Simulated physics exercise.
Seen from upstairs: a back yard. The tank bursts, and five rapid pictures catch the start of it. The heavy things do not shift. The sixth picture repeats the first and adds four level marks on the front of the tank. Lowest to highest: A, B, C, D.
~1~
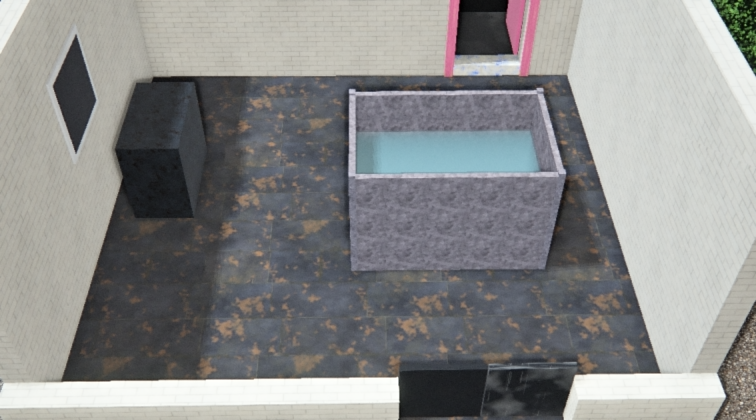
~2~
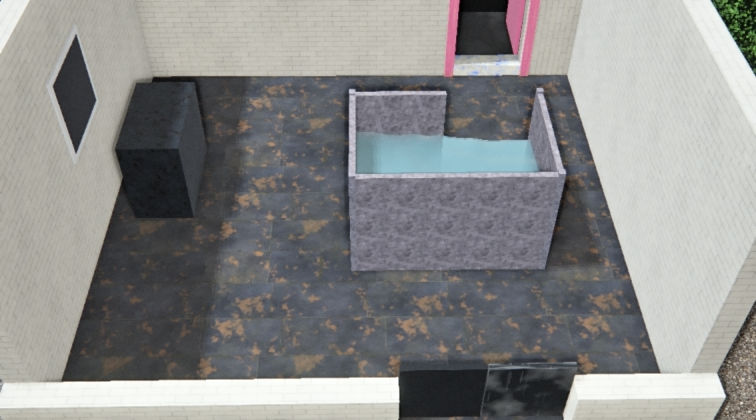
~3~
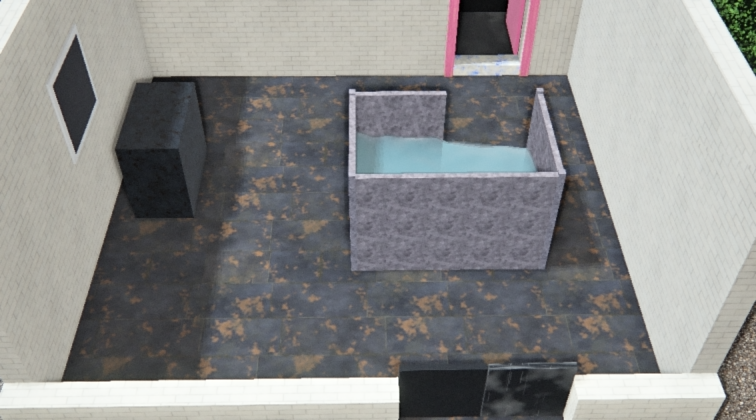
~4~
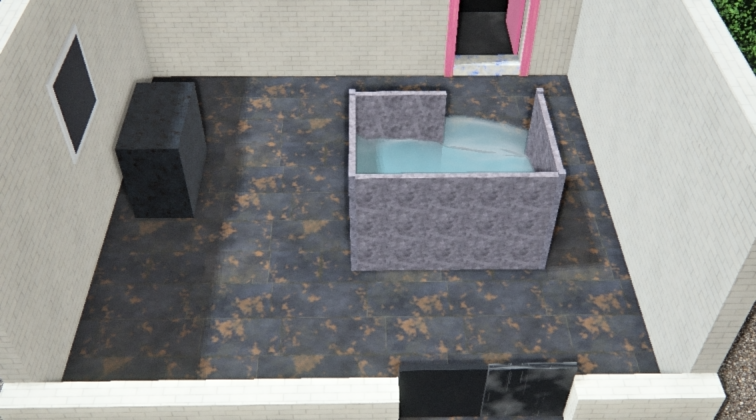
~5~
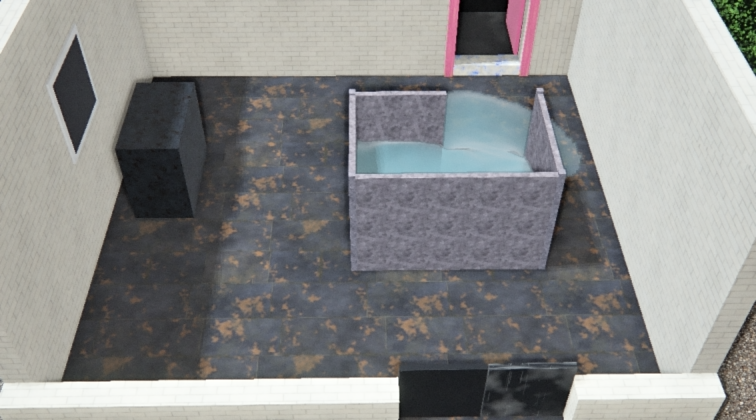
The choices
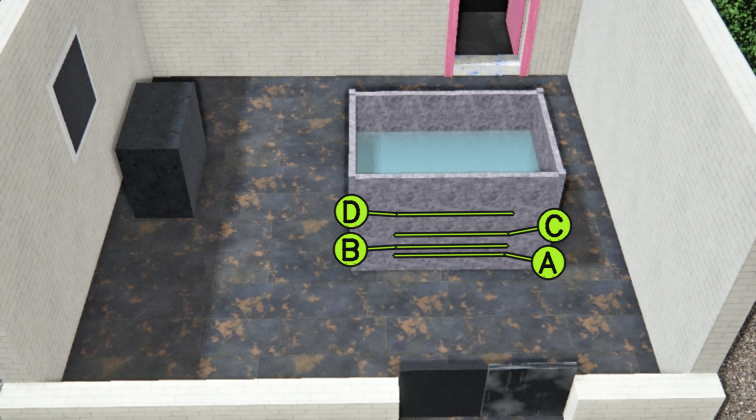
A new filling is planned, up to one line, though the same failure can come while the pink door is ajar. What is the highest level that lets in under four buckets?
B is the one.
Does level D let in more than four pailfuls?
Yes, it does.
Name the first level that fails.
It is C.
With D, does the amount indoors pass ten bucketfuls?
Yes, it does.
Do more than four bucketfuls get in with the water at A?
No, that is safe.
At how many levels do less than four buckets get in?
Two.
On the marked copy, A at (450, 255); B at (451, 246); C at (452, 234); D at (454, 213); from the bottom up A, B, C, D.
With A, nothing gets over.
With B, a splash gets over, under a bucket.
With C, about 8 bucketfuls get in.
With D, dozens of bucketfuls pour in.
